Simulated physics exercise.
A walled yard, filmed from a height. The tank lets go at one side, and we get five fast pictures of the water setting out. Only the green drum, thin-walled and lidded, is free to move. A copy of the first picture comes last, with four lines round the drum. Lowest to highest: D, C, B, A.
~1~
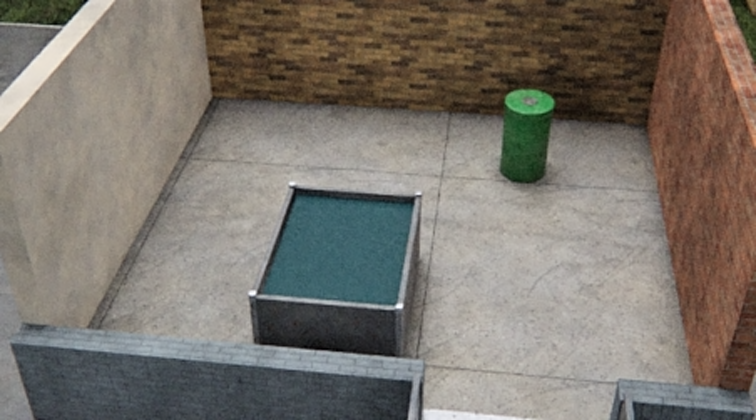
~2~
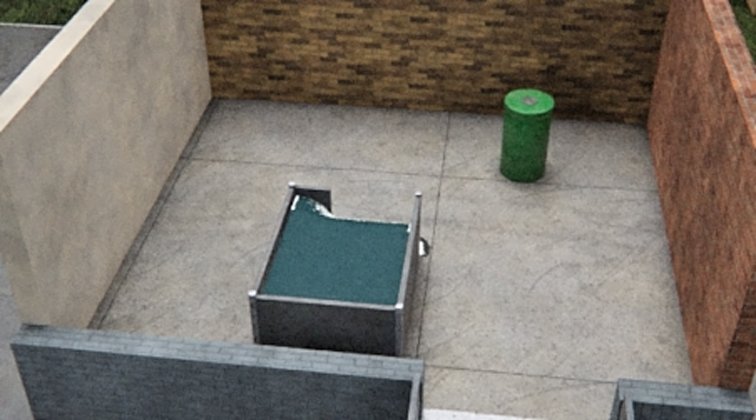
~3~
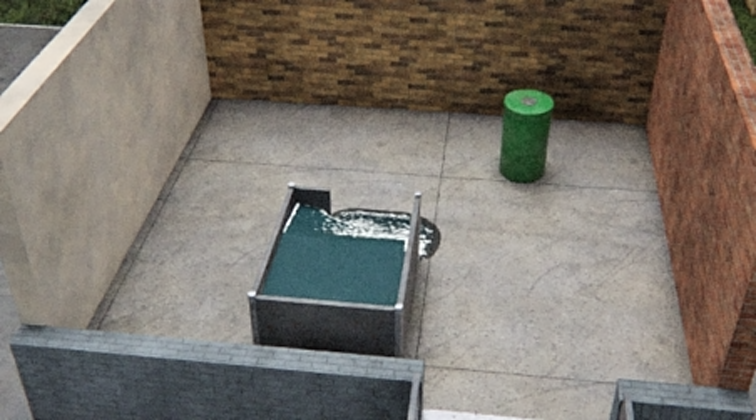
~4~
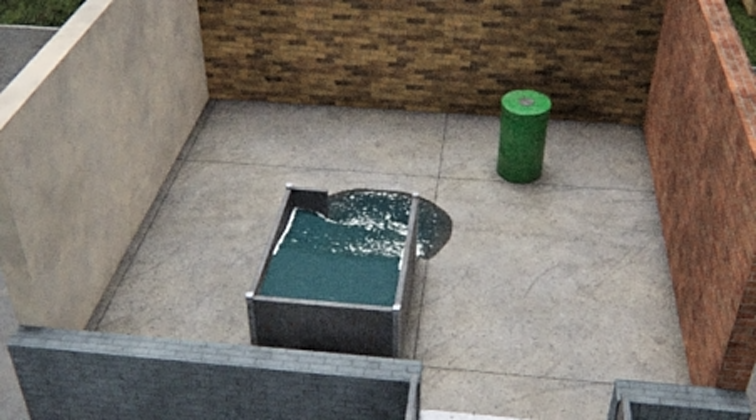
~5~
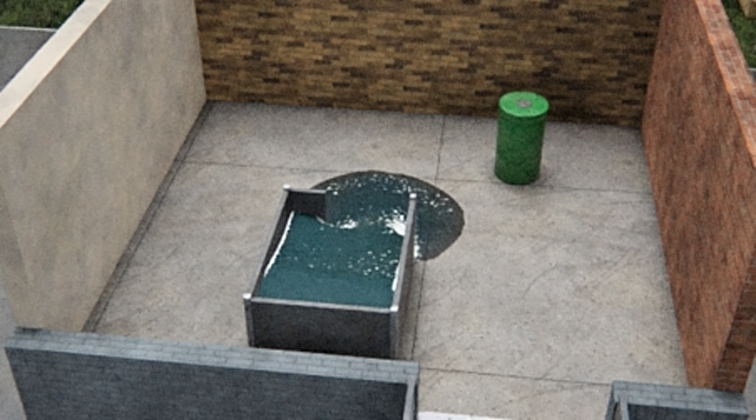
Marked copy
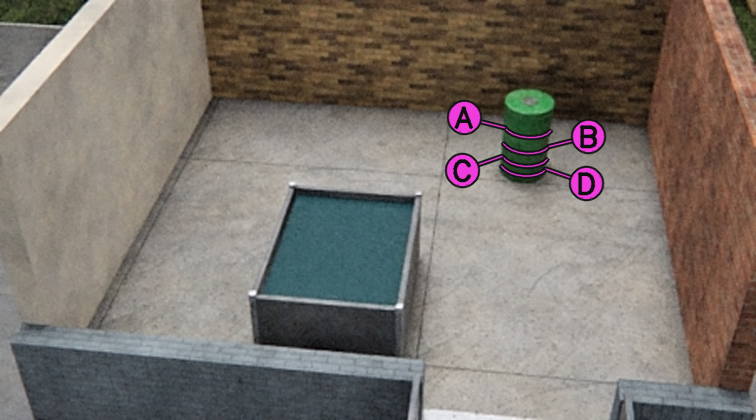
Dark teal water pours out through an opening at the far end of a rectangular tank in a walled yard, spreading in a widening rounded puddle across the concrete, while a green drum stands near the back brick wall.
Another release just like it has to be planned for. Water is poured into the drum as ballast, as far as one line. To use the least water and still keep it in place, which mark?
It is C.
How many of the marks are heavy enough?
Three.
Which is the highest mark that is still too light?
That would be D.
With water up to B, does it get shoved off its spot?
No, that is safe.
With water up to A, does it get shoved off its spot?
No, not at all.
On the marked copy, A at (527, 137); B at (525, 153); C at (524, 166); D at (523, 176); from the bottom up D, C, B, A.
For mark A, it does not move.
For mark B, it does not move.
For mark C, it does not move.
For mark D, it is pushed about its own width away.
